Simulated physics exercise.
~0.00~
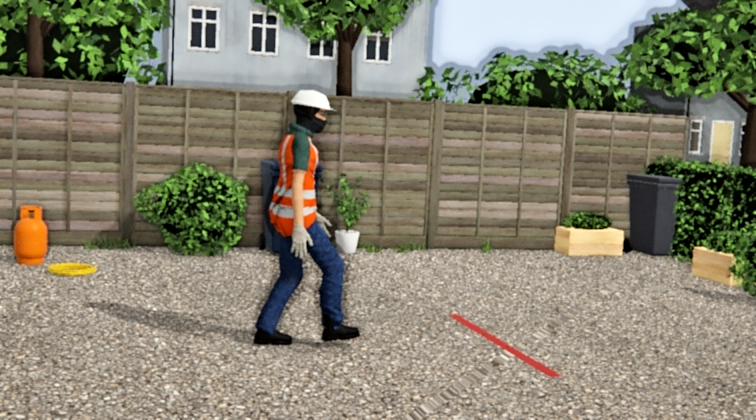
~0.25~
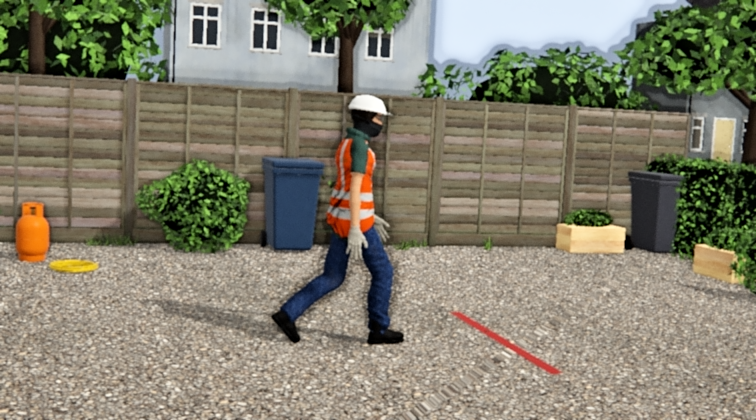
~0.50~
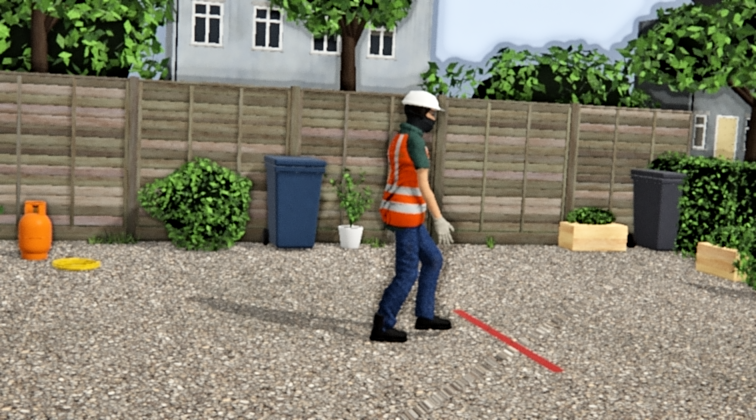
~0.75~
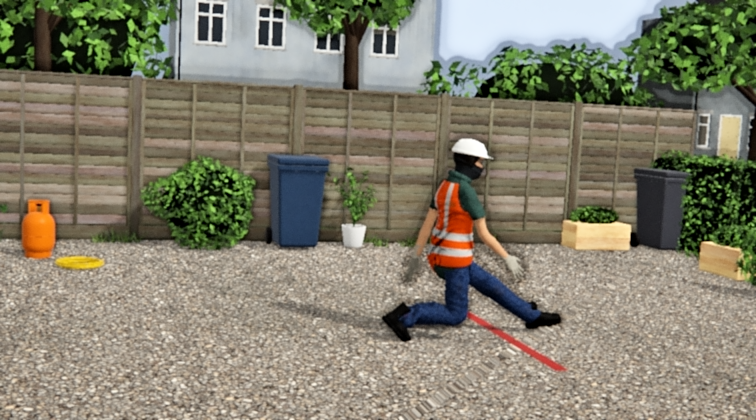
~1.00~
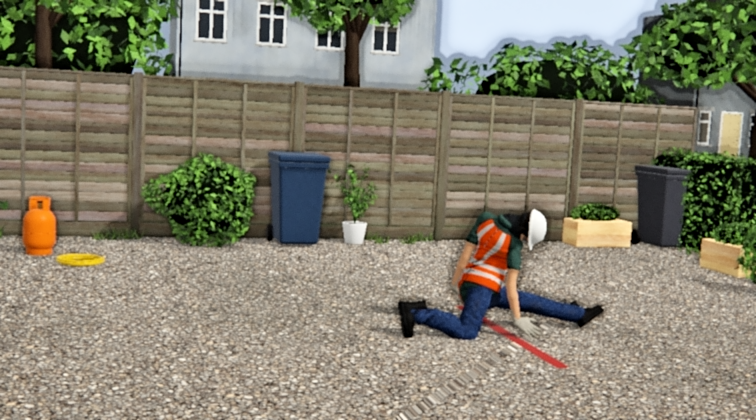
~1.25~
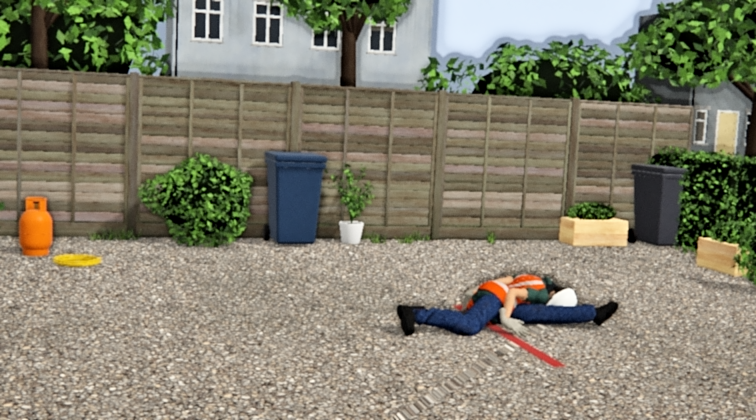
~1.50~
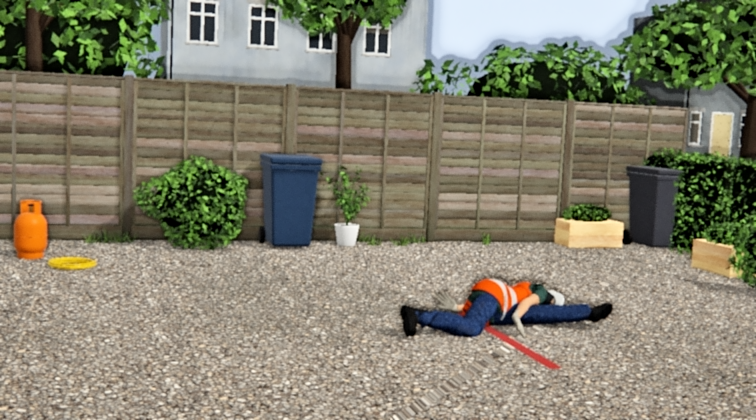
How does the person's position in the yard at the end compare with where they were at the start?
At the start the person is upright on the gravel to the left of the red tape. By the end they are farther right and low on the ground, lying slumped across the tape.
